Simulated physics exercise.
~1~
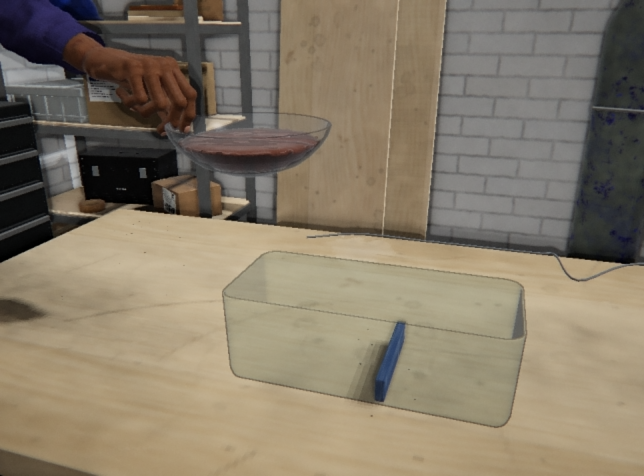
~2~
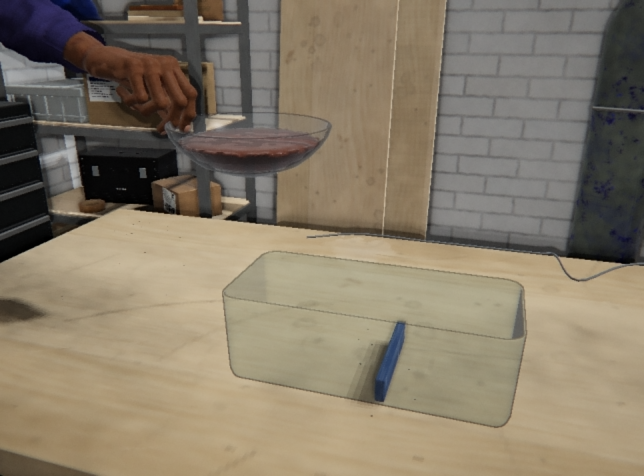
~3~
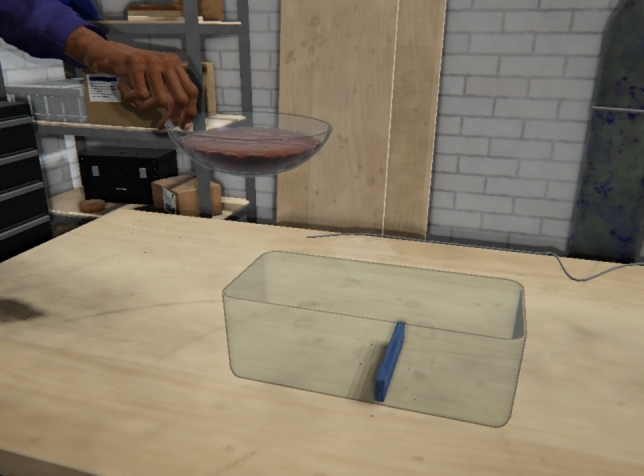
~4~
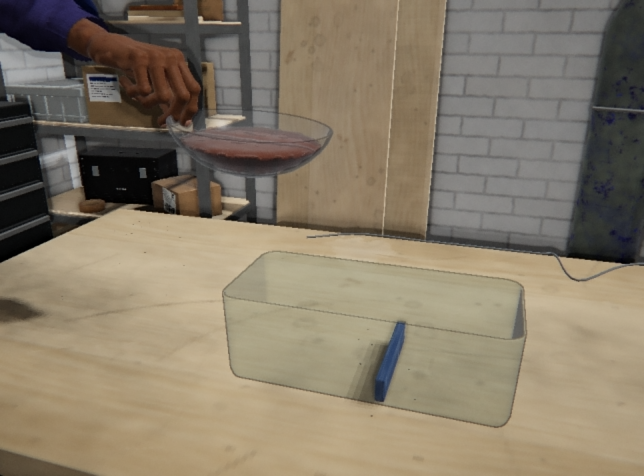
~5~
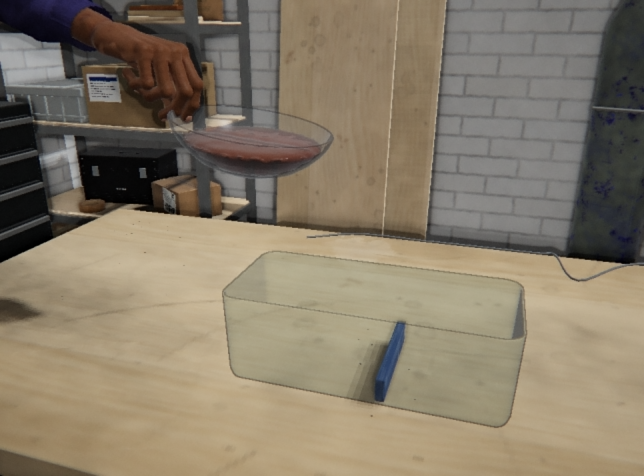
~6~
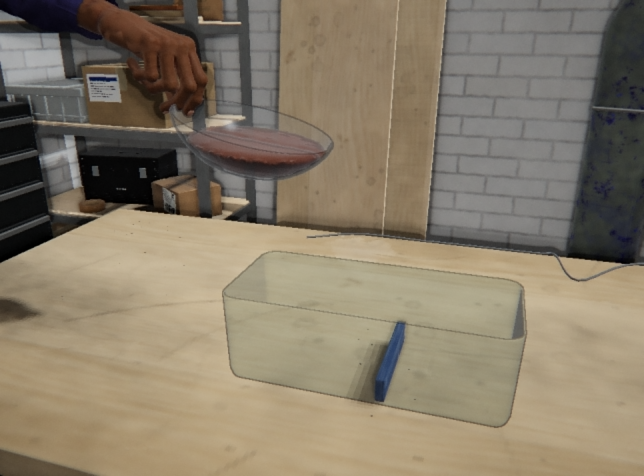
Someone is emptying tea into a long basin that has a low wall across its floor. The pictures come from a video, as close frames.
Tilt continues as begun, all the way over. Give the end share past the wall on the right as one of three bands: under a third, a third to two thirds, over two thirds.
The end share is under a third.
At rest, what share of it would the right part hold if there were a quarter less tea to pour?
It comes to 5 per cent or so.
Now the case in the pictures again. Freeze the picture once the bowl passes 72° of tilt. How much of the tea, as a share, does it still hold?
10 in a hundred.
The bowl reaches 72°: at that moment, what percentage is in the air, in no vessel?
It's about 50 per cent.
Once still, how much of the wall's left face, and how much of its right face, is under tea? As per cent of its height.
Left side 50 percent, right side 10 percent.
A moment on, the bowl is tipped part way and 9 per cent is still to pour, 36 is left of the wall and 3 right of it.
Next, the bowl is tipped right over and 0 per cent is still to pour, 81 is left of the wall and 15 right of it.
Then the bowl is tipped right over and 0 per cent is still to pour, 81 is left of the wall and 16 right of it.
Later the bowl is tipped right over and 0 per cent is still to pour, 81 is left of the wall and 16 right of it.
In the end 81 per cent lies left of the wall, 16 right of it and 3 outside.
